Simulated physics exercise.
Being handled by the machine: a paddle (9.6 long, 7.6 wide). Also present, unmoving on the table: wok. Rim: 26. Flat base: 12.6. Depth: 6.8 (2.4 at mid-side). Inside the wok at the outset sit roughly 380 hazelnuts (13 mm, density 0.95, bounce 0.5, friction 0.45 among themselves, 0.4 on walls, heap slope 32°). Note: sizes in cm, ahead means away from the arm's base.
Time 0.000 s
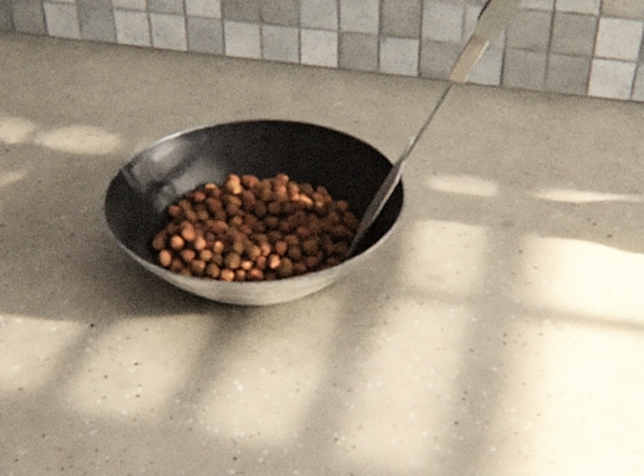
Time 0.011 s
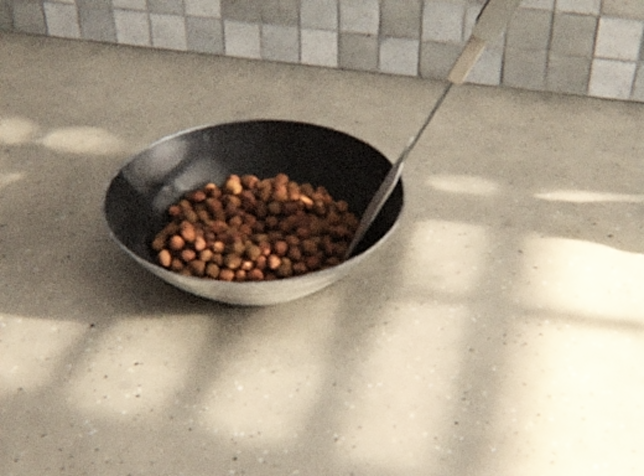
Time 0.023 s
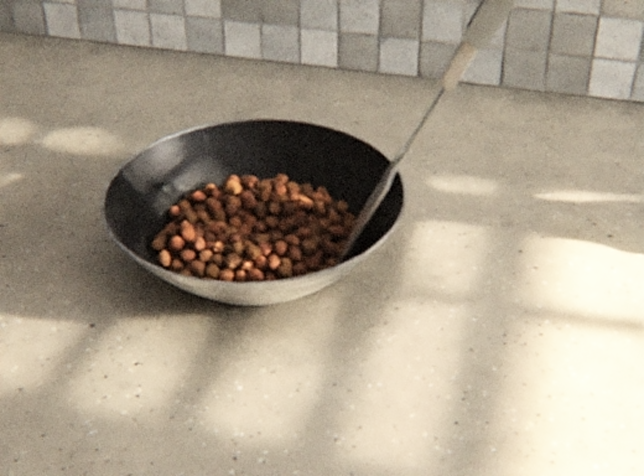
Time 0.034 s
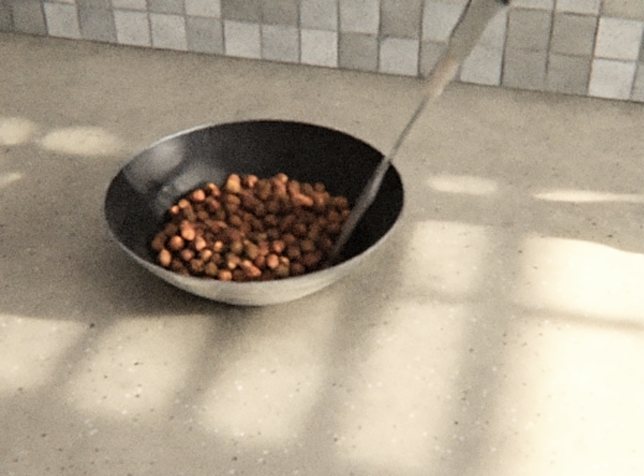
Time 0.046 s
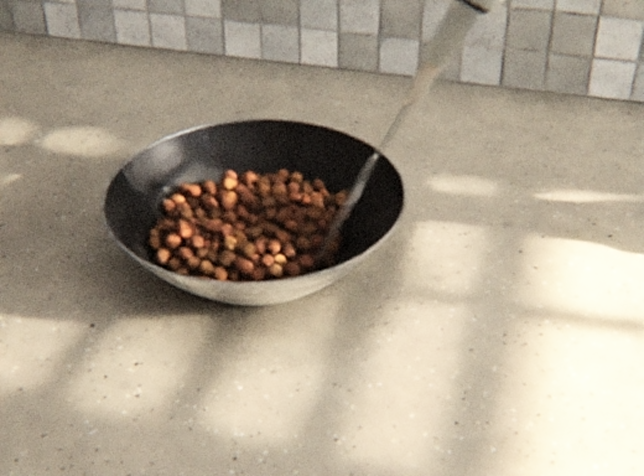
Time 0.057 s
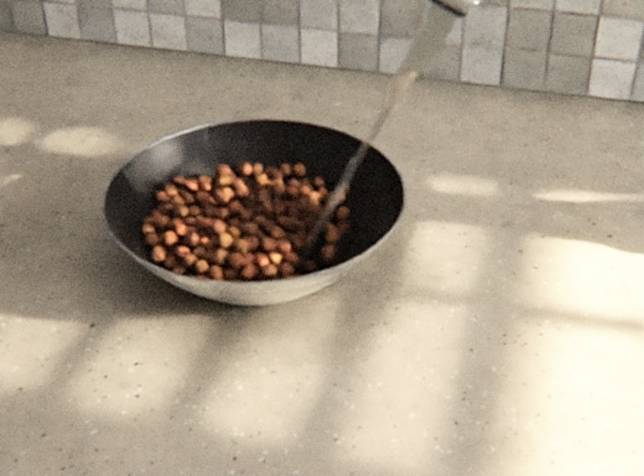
In the video, a dark wok of hazelnuts sits on a speckled countertop while a long-handled paddle, resting at the right side of the heap, moves leftward into the nuts, pushing them slightly left and spreading the pile.
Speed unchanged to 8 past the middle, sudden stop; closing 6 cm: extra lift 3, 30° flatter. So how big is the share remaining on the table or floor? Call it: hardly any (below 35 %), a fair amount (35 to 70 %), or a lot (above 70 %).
A fair amount.
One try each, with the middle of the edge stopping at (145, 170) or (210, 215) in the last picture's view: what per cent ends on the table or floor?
Roughly 45 and 10 per cent.
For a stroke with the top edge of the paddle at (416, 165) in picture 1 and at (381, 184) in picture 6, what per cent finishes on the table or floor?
Roughly 25 percent ends up there.
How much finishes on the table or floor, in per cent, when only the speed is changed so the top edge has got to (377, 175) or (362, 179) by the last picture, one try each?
Around 15 per cent, then around 35 per cent.
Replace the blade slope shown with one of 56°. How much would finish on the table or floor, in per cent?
Around 40 in a hundred.
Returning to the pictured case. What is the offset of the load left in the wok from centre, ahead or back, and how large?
Forward offset: Roughly 2.5 cm.
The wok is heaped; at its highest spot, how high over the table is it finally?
Top of the heap: Roughly 6.0 cm above the table top.
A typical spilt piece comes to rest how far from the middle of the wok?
The answer is around 34 cm.
After 0.08 s, sloping 65°, highest piece 7 above the table; 379 in the wok.
After 0.11 s, sloping 57°, highest piece 11 above the table; 378 in the wok, 1 on the blade or in flight.
After 0.33 s, sloping 35°, highest piece 20 above the table; 202 in the wok, 31 on the table or floor, 146 on the blade or in flight.
After 1.38 s, sloping 35°, highest piece 8 above the table; 202 in the wok, 177 on the table or floor.
At rest, 202 in the wok, 177 on the table or floor. That is 47 % on the table or floor.
